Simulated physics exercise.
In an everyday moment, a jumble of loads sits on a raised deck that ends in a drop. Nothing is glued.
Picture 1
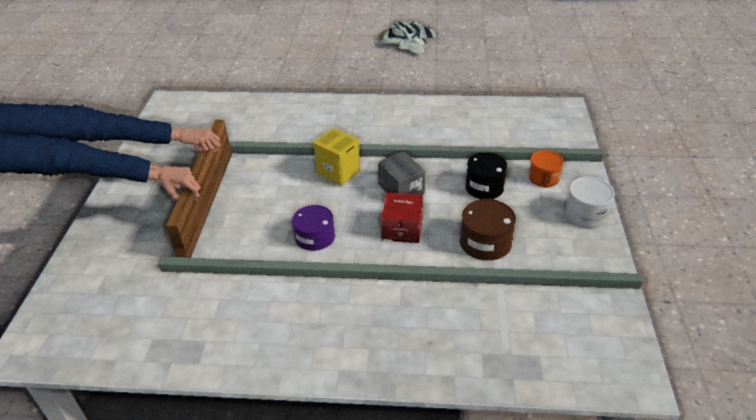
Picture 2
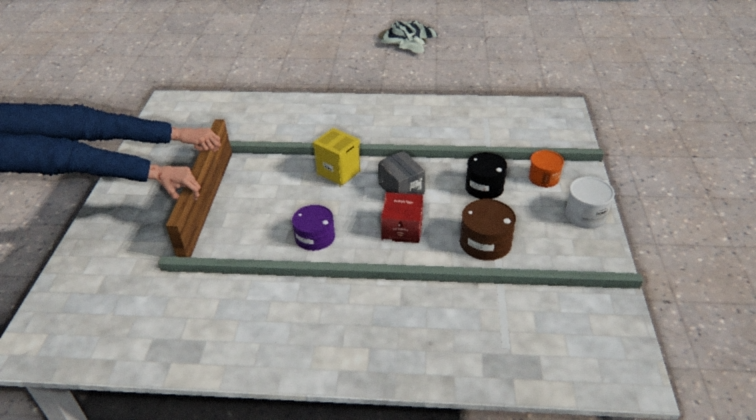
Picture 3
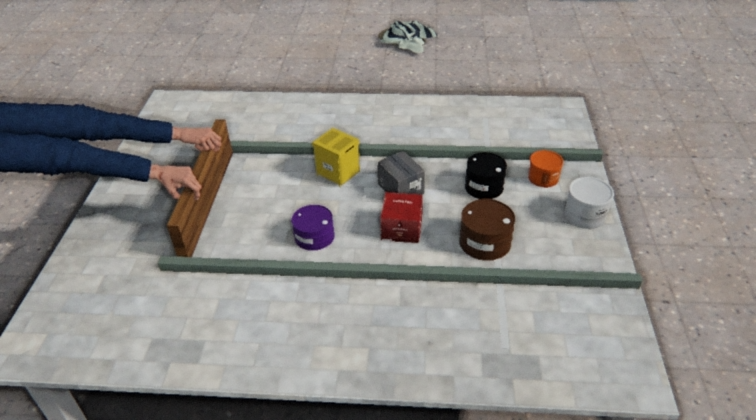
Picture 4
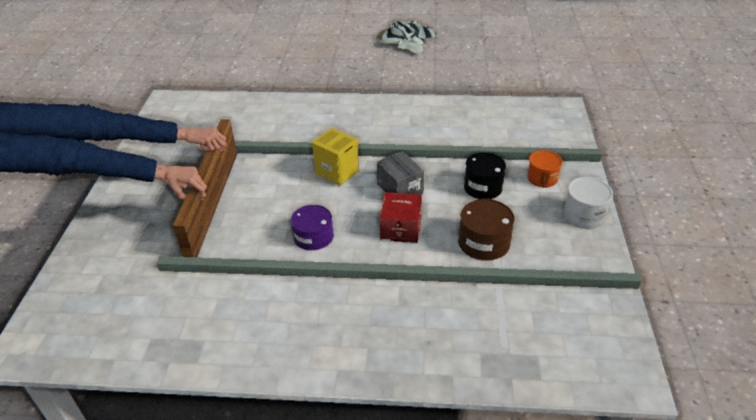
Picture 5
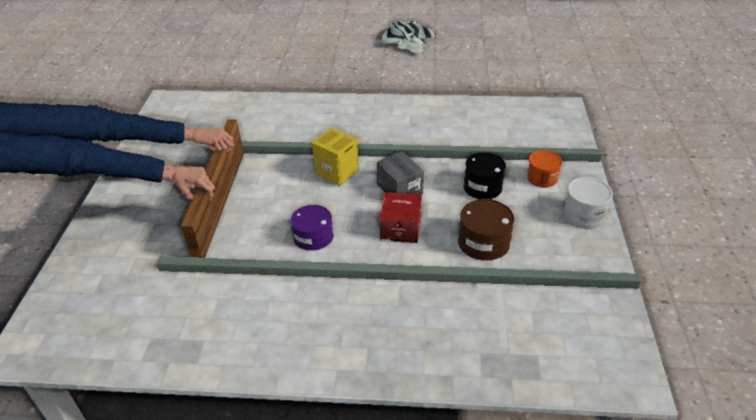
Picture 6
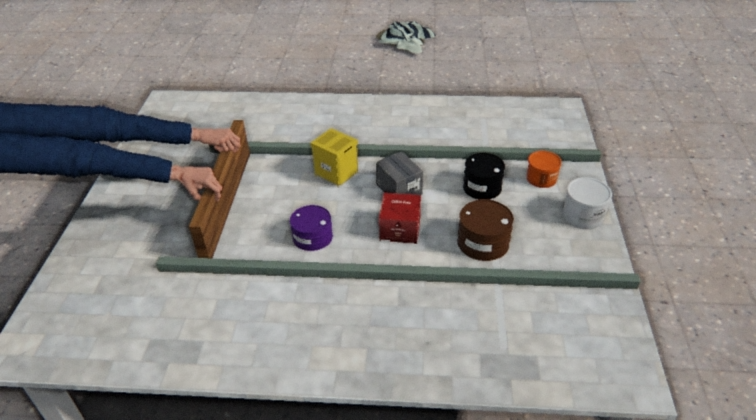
The footage shows two hands holding a wooden plank at the left of a table, where assorted coloured containers sit between two green rails; the plank stays still at first, then the hands push it slightly to the right.
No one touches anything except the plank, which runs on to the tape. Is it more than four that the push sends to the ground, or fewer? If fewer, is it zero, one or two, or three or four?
I expect none of them to drop off the edge.
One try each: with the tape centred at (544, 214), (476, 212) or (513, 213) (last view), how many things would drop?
Result per try: 1; 0; 0.
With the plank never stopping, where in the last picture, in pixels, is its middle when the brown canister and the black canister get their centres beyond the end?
Points: About (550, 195) and about (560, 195).
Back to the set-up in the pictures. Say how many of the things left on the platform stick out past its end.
0 overhanging.
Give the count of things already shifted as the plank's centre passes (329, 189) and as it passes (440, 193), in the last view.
First 2, after that 6.
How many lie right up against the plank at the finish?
Count recorded: 3.
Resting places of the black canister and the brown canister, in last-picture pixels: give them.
You'll see the black canister at (542, 176), with the brown canister at (567, 243).
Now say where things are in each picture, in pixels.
The first frame shows white pail (589, 203); orange pail (546, 169); black canister (486, 176); plank (203, 186); tape (494, 212).
The second frame shows orange pail (546, 169); plank (203, 186).
The third frame shows black canister (485, 176); brown canister (487, 229).
The fourth frame shows white pail (587, 203); purple canister (313, 227).
The fifth frame shows orange pail (544, 169); red box (401, 218).
The sixth frame shows white pail (586, 204); orange pail (543, 170); black canister (484, 176); plank (223, 186); tape (492, 212).
Early on, none off yet; white pail at rest near (586, 204); orange pail at rest near (543, 170); black canister at rest near (484, 176).
Finally, the number that fall off is zero.
